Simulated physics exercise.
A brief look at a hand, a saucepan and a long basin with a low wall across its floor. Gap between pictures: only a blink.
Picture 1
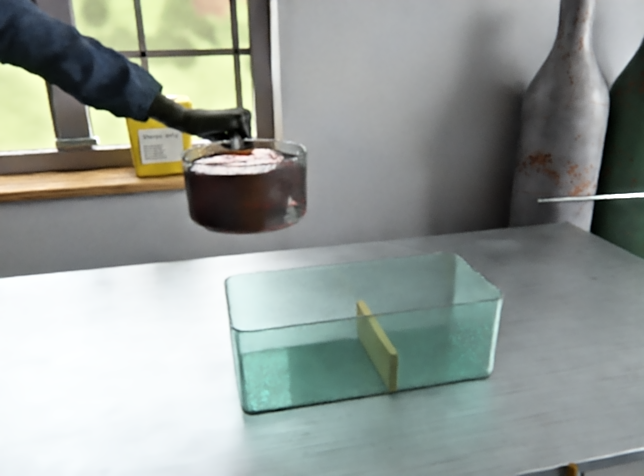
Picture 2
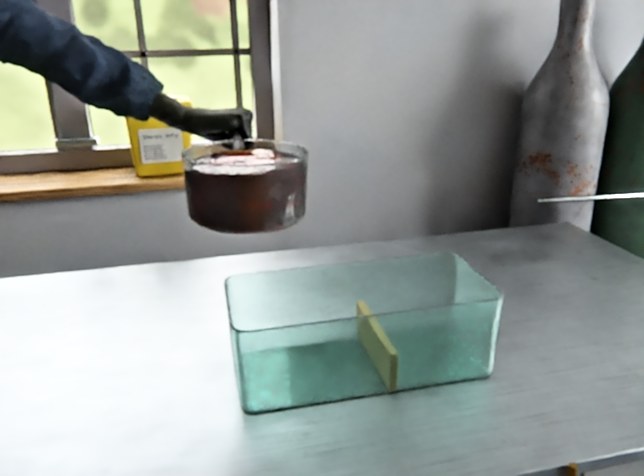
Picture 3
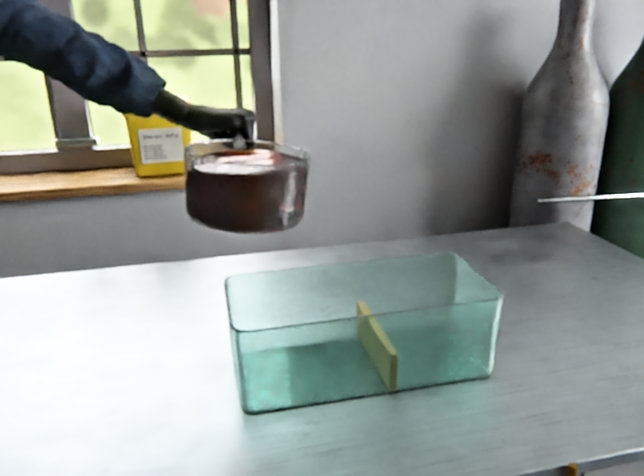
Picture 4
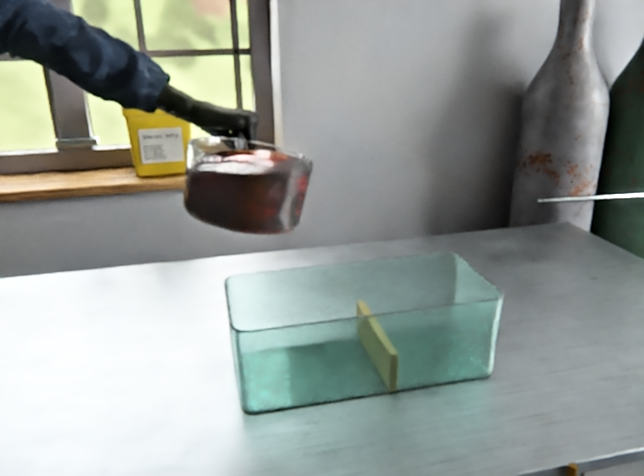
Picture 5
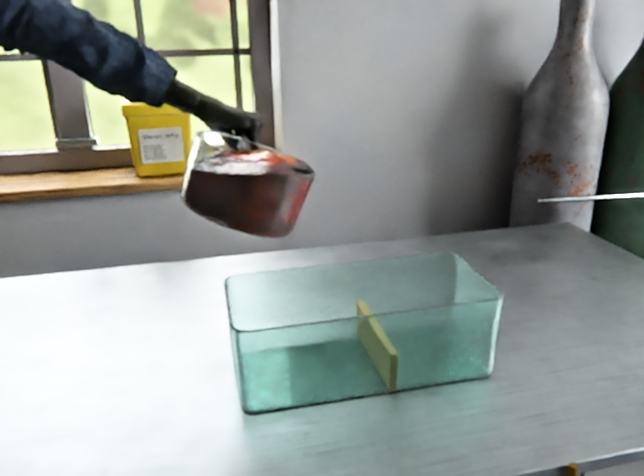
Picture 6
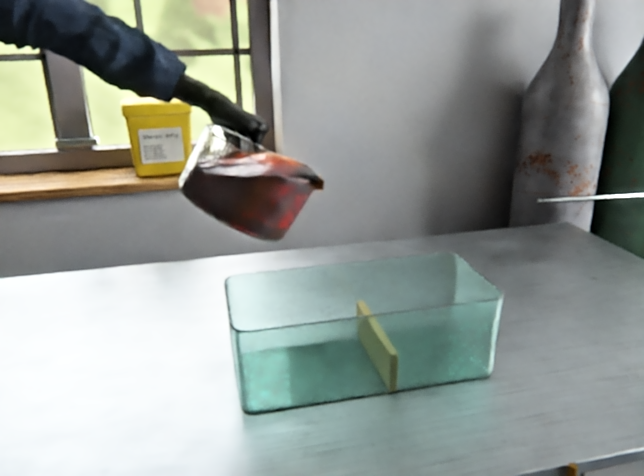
A gloved hand holds a clear pan of dark reddish-brown liquid almost level above a glassy green basin with a low yellowish wall across its floor. The hand then tilts the pan steadily down to the right, and the liquid shifts to the lowered side, reaching the rim, while the basin stays still.
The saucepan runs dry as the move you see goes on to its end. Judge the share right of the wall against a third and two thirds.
Stops short of a third.
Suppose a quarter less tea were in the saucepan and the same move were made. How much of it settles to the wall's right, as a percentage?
Estimated share: Close to 5 per cent.
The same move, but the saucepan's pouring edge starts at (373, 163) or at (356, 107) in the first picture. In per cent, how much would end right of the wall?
It works out to around 90 % and then around 85 %.
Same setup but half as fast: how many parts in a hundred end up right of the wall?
About 35 %.
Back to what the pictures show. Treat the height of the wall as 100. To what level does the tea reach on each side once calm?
On the left it sits near 50, while on the right it sits near 10.
A moment on, the saucepan is tipped on its side and 33 per cent is still to pour, 18 is left of the wall and 5 right of it.
Next, the saucepan is tipped right over and 8 per cent is still to pour, 72 is left of the wall and 13 right of it.
Then the saucepan is tipped right over and 1 per cent is still to pour, 74 is left of the wall and 13 right of it.
Later the saucepan is tipped right over and 0 per cent is still to pour, 80 is left of the wall and 14 right of it.
Finally, 81 per cent lies left of the wall, 14 right of it and 5 outside.
